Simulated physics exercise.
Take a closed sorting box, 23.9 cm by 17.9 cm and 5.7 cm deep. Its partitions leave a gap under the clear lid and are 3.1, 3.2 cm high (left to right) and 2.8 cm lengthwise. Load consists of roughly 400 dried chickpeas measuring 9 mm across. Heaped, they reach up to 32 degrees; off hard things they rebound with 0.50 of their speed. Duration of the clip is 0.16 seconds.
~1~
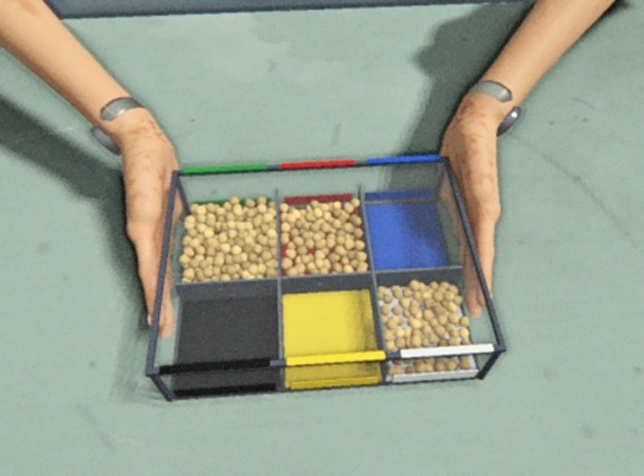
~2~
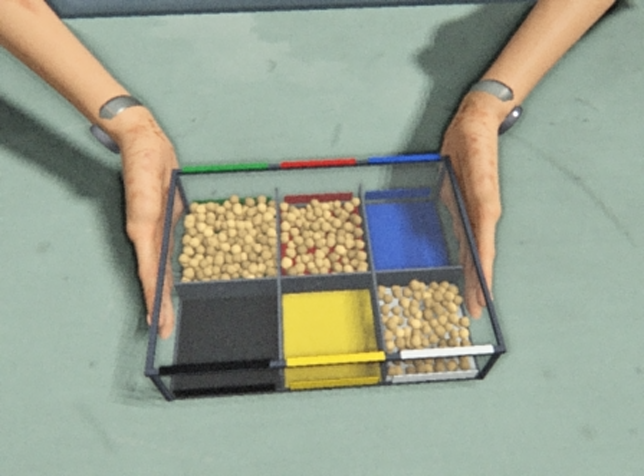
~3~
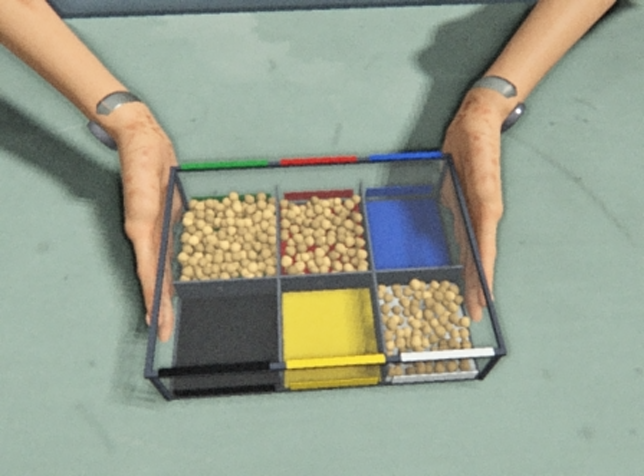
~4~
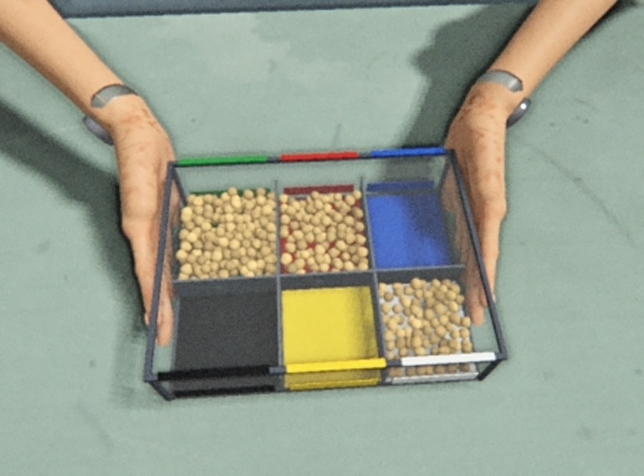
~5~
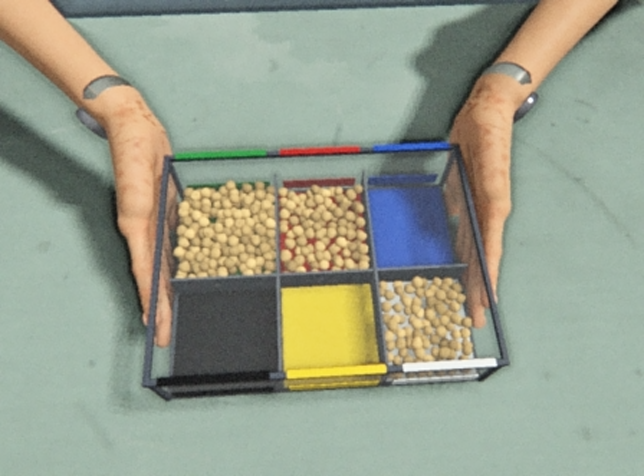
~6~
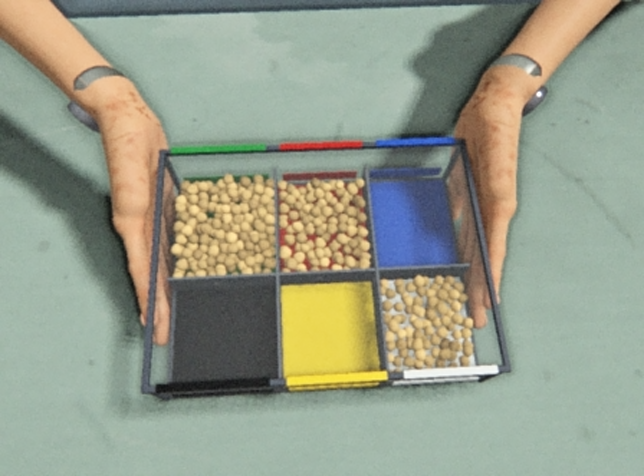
The clip opens on two hands holding a clear-lidded box with six coloured compartments, small round beige pieces filling the green, red and white ones. The hands gradually tilt the box slightly, its back edge rising in view, while the pieces stay in their compartments with little visible shift.
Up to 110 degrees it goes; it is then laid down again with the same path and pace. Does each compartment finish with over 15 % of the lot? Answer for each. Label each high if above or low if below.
Red compartment: Low; blue compartment: Low; green compartment: Low; yellow compartment: High; white compartment: High; black compartment: High.
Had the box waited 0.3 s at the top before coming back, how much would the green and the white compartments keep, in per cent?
Green 0, white 30.
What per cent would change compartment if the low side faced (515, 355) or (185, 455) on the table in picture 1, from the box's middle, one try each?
That would be close to 75 per cent, then close to 70 per cent.
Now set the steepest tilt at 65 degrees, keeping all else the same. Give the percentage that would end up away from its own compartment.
Roughly 20 percent would.
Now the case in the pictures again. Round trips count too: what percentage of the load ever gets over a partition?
That share comes to about 75 per cent.
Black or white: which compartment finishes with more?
The black compartment ends up with more.
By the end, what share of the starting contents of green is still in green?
0 %.
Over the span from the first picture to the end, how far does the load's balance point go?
It shifts by roughly 8.5 cm.
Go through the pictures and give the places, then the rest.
In the first frame, box tilt 0 degrees, front corners at (152, 370) and (499, 346); red 25 %, green 50 %, white 25 %.
In the second frame, box tilt 1 degrees, front corners at (152, 370) and (499, 347).
In the third frame, box tilt 2 degrees, front corners at (151, 372) and (500, 350).
In the fourth frame, box tilt 5 degrees, front corners at (150, 376) and (501, 354), lowest corner right front.
In the fifth frame, box tilt 9 degrees, front corners at (149, 381) and (502, 360), lowest corner right front.
In the sixth frame, box tilt 13 degrees, front corners at (148, 387) and (504, 366), lowest corner right front; red 25 %, green 50 %, white 25 %.
Then, 0.79 s after the last picture, tilt 110 degrees; red 20 %, green 25 %, yellow 15 %, white 25 %, black 20 %.
Then, 1.32 s after the last picture, tilt 50 degrees; yellow 30 %, white 30 %, black 40 %.
Then, 1.92 s after the last picture, tilt 0 degrees; yellow 30 %, white 30 %, black 40 %.
In the end, red 0 %, blue 0 %, green 0 %, yellow 30 %, white 30 %, black 40 %.
